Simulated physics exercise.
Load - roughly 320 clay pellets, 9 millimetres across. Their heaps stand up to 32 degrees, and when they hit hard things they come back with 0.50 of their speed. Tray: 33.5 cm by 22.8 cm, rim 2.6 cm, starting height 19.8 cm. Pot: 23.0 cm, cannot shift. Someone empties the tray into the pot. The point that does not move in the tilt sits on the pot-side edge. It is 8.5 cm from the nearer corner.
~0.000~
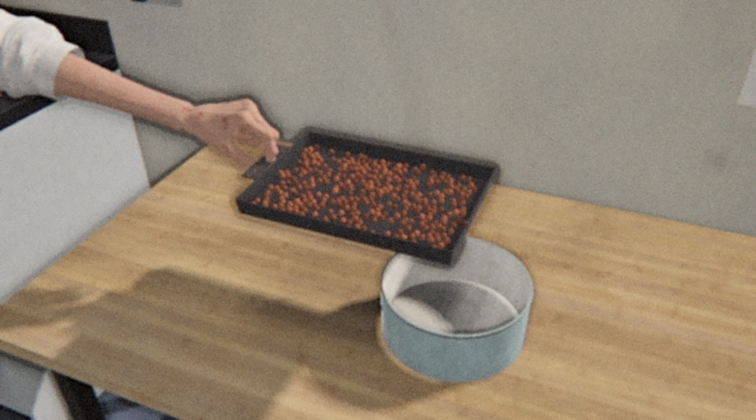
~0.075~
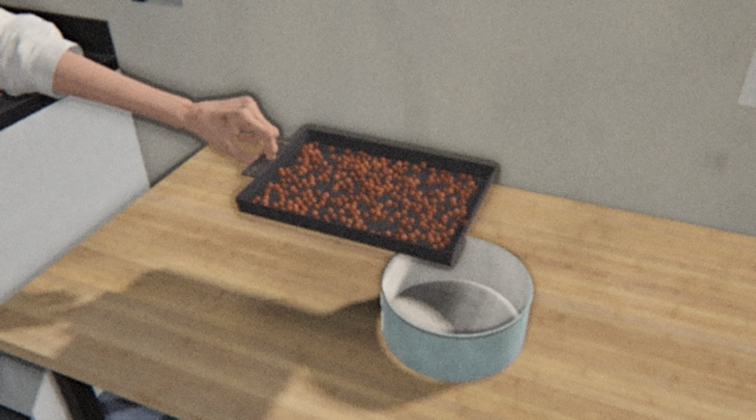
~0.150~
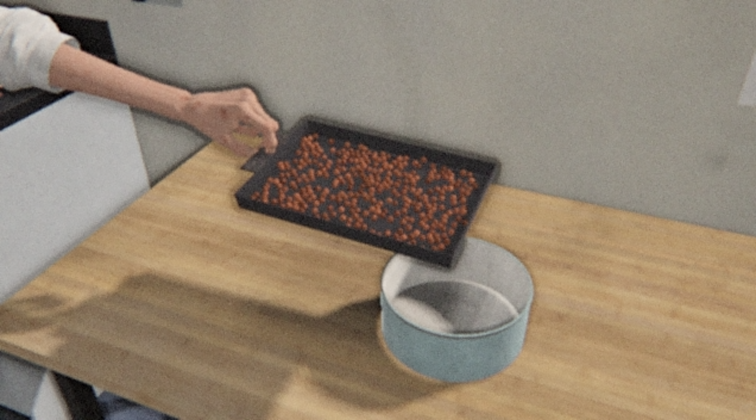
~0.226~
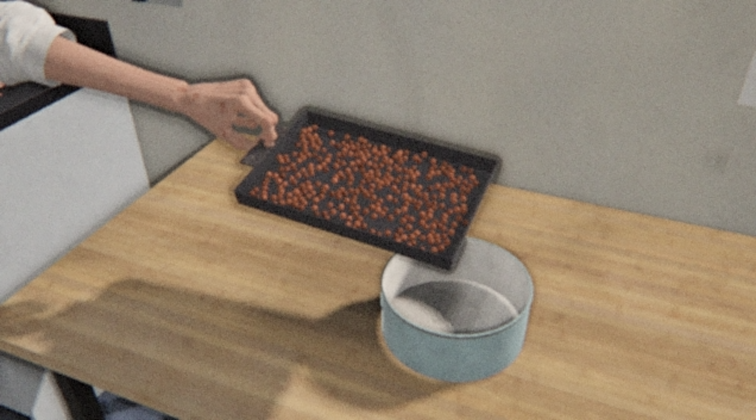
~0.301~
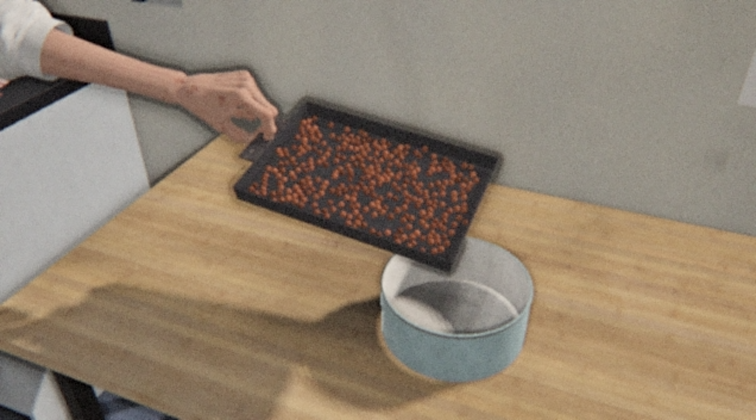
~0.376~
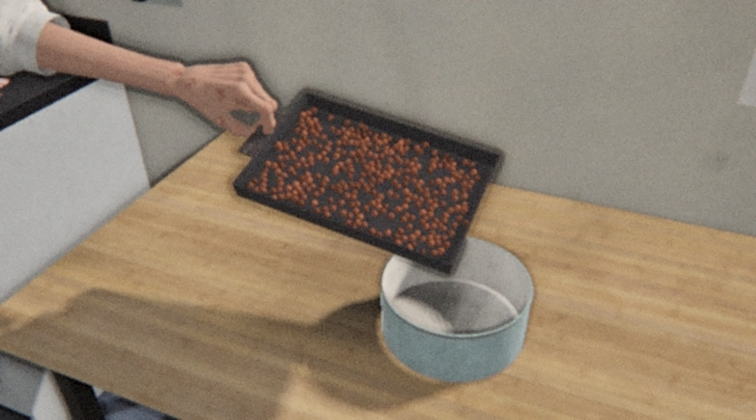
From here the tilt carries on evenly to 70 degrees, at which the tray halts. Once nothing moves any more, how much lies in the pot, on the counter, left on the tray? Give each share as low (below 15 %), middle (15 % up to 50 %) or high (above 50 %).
Pot - low, counter - low, left on the tray - high.
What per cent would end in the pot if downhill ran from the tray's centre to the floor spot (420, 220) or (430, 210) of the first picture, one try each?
Approximately 5 percent, then 5 percent.
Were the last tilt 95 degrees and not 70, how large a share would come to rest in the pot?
I'd say close to 80 percent.
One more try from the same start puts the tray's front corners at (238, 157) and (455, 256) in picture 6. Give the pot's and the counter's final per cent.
Final per cent - pot 5, counter 0.
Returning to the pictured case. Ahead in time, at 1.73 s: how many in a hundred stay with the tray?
It's roughly 100 percent.
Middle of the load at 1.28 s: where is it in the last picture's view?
The middle of the load should be near (399, 217) then.
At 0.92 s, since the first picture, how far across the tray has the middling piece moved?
About 8 cm.
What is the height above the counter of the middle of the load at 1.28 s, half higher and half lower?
Median height: Approx. 24 cm.
After 0.92 s, tilt 41 degrees; the tray holds 100 %, the pot 0 %.
Then, at 1.28 s, tilt 58 degrees; the tray holds 100 %, the pot 0 %.
After 1.73 s, tilt 70 degrees; the tray holds 100 %, the pot 0 %.
By 2.1 s all is still; pot 0 %, counter 0 %, tray 100 %.
